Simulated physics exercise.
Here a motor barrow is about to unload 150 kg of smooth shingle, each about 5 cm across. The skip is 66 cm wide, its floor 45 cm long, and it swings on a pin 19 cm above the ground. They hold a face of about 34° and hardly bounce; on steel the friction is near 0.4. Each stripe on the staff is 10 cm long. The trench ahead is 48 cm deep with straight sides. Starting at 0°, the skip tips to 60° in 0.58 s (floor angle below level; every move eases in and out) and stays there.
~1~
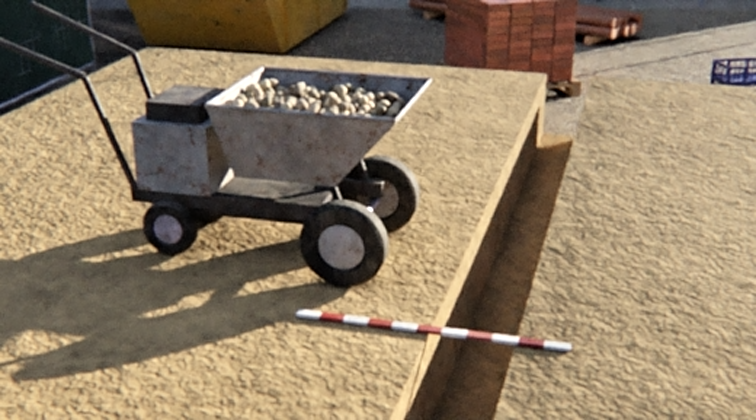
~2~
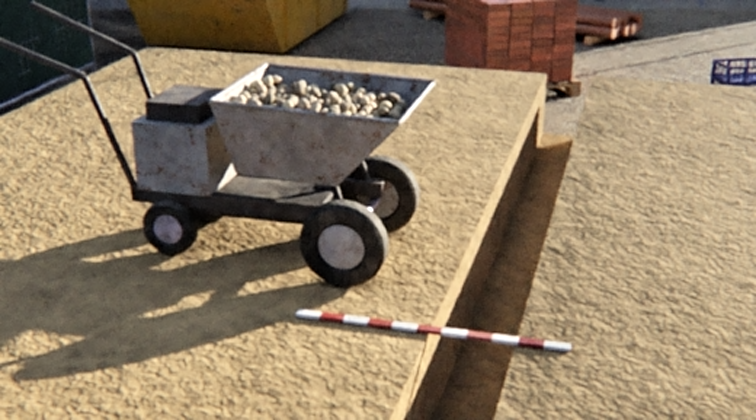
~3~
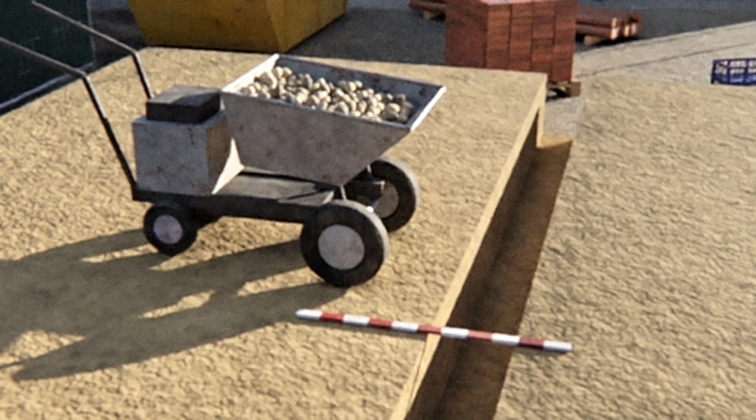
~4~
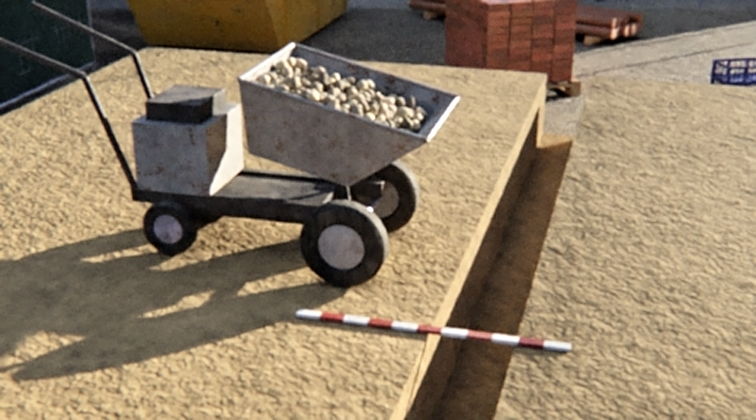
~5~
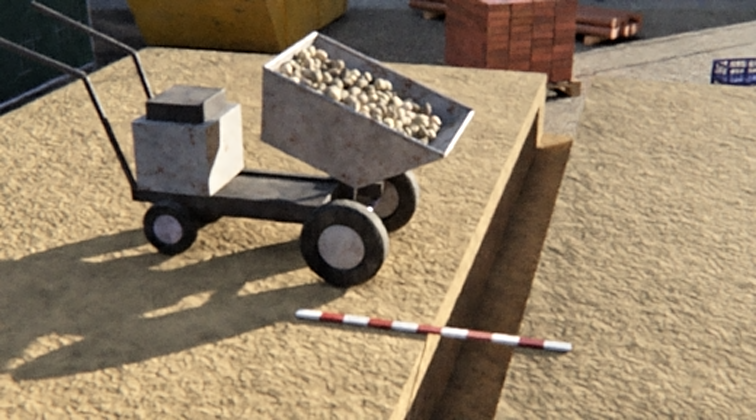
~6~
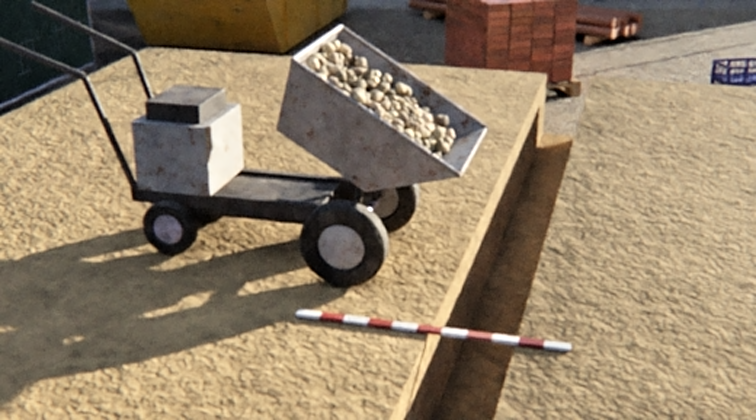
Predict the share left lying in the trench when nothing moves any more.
Roughly 41 per cent ends in the trench.
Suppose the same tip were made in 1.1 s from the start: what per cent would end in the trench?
It would be near 55 per cent.
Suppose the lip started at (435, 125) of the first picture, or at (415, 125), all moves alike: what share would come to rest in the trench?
First some 15, then 30 per cent.
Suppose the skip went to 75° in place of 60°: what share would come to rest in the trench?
It would be near 40 per cent.
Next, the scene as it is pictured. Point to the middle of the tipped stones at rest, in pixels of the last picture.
Around (564, 276).
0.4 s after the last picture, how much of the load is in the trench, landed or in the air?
About 10 per cent by then.
Then, 0.1 s after the last picture the floor is at 50°, 100 % in the skip; the foremost stones are at (469, 183).
Then, 0.4 s after the last picture the floor is at 60°, 84 % in the skip, 8 % in the trench, 8 % past the trench; the foremost stones are at (566, 266).
Then, 0.7 s after the last picture the floor is at 60°, 35 % in the skip, 9 % in the trench, 55 % past the trench; the foremost stones are at (744, 291).
Then, 2.7 s after the last picture the floor is at 60°, 0 % in the skip, 41 % in the trench, 59 % past the trench; the foremost stones are past the picture's edge.
